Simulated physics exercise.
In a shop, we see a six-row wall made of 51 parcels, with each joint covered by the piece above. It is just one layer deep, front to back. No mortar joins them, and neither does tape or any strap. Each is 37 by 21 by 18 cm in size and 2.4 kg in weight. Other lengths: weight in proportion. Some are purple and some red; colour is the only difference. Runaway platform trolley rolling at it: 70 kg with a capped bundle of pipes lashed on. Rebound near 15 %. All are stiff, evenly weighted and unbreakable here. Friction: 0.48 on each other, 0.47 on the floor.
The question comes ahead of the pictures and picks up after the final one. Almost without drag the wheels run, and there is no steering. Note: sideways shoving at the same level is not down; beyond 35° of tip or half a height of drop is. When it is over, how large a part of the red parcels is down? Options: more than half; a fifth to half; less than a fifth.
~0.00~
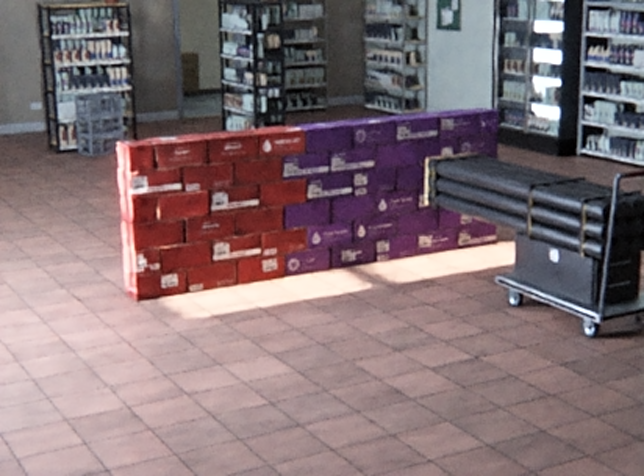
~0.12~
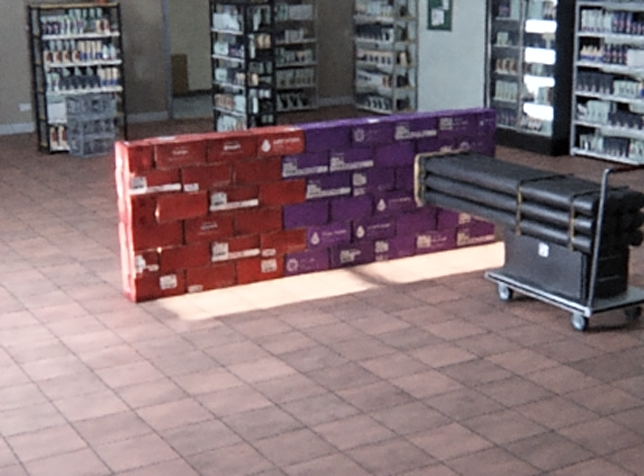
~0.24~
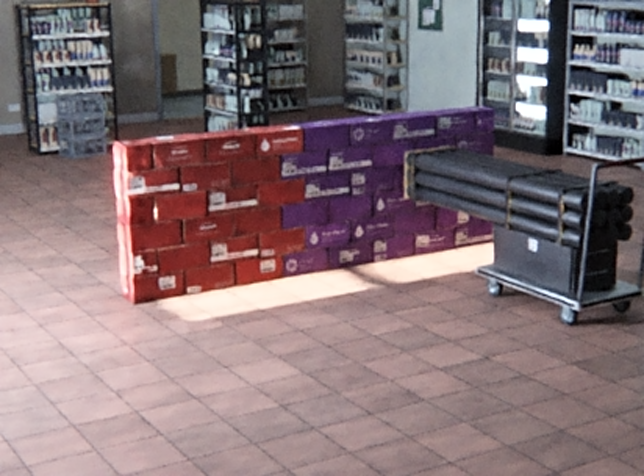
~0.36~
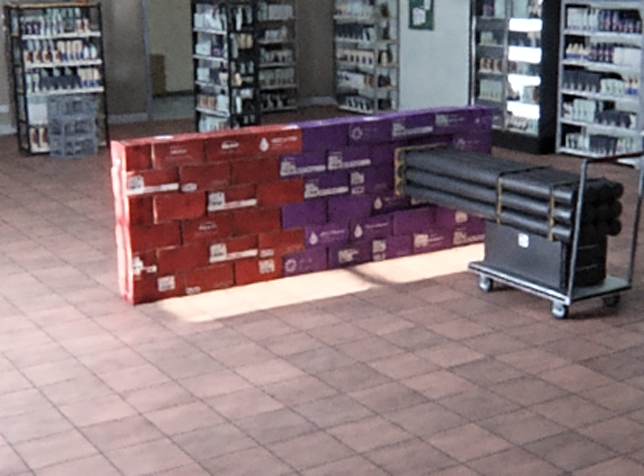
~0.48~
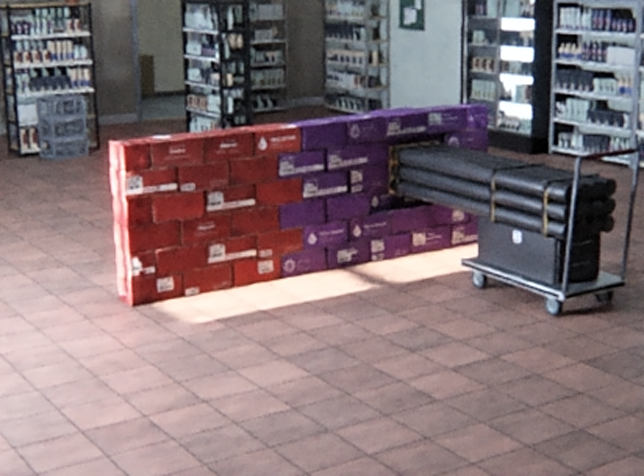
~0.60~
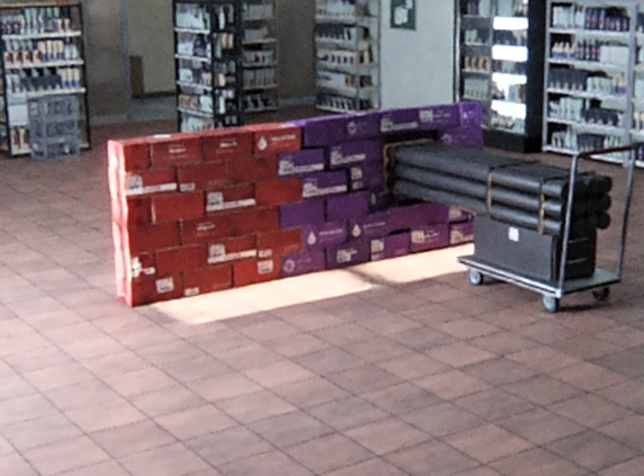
Less than a fifth.
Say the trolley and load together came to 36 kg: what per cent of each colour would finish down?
Then red 0, purple 0 per cent.
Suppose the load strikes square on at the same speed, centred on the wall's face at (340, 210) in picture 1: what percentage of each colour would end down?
Result - red: 0 percent, purple: 0 percent.
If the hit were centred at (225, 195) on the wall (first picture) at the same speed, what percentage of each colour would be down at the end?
Then red ends 100 per cent down and purple 20 per cent.
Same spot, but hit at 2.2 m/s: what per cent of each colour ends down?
The red would finish 0 in a hundred down, the purple 50 in a hundred.
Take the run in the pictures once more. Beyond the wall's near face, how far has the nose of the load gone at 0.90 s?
At that time it's around 25 cm.
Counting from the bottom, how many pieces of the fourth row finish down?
4.
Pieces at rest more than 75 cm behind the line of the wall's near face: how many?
Estimate: Roughly 12 of them.
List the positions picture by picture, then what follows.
In the first frame (each place is the centre of the face we see best; the camera moves round a little), load (430, 173) 32 cm short of the wall; top red parcel (182, 154); top purple parcel (330, 139); all as stacked.
The second frame shows load (420, 170) 19 cm short of the wall; top red parcel (181, 154).
The third frame shows load (409, 167) 7 cm short of the wall; top red parcel (180, 154).
The fourth frame shows load (400, 164) 39 mm into the wall's line; top red parcel (179, 153); 6 have shifted.
The fifth frame shows load (393, 162) 11 cm into the wall's line; top red parcel (178, 153); steepest lean 5°, the parcel at (407, 126); 17 have shifted.
The sixth frame shows load (389, 160) 17 cm into the wall's line; top red parcel (177, 152); top purple parcel (325, 132) tilted 5°; 19 have shifted.
By 0.90 s, load 26 cm past the wall's line, still rolling; none of the 21 red parcels down (0 of 51 in all colours); top red parcel unmoved; top purple parcel tilted 18°.
By 1.18 s, load 33 cm past the wall's line, still rolling; none of the 21 red parcels down (19 of 51 in all colours); top red parcel unmoved; top purple parcel tilted 42°, 7 cm lower.
By 1.56 s, load 40 cm past the wall's line, still rolling; none of the 21 red parcels down (19 of 51 in all colours); top red parcel unmoved; top purple parcel tilted 68°, 74 cm lower.
When it is over (2.7 s), load 47 cm past the wall's line, stopped; none of the 21 red parcels down (19 of 51 in all colours); top red parcel unmoved; top purple parcel 89 cm lower. That is 0 per cent. In pixels of the last frame, middles, top red parcel near (170, 150), top purple parcel near (69, 247).
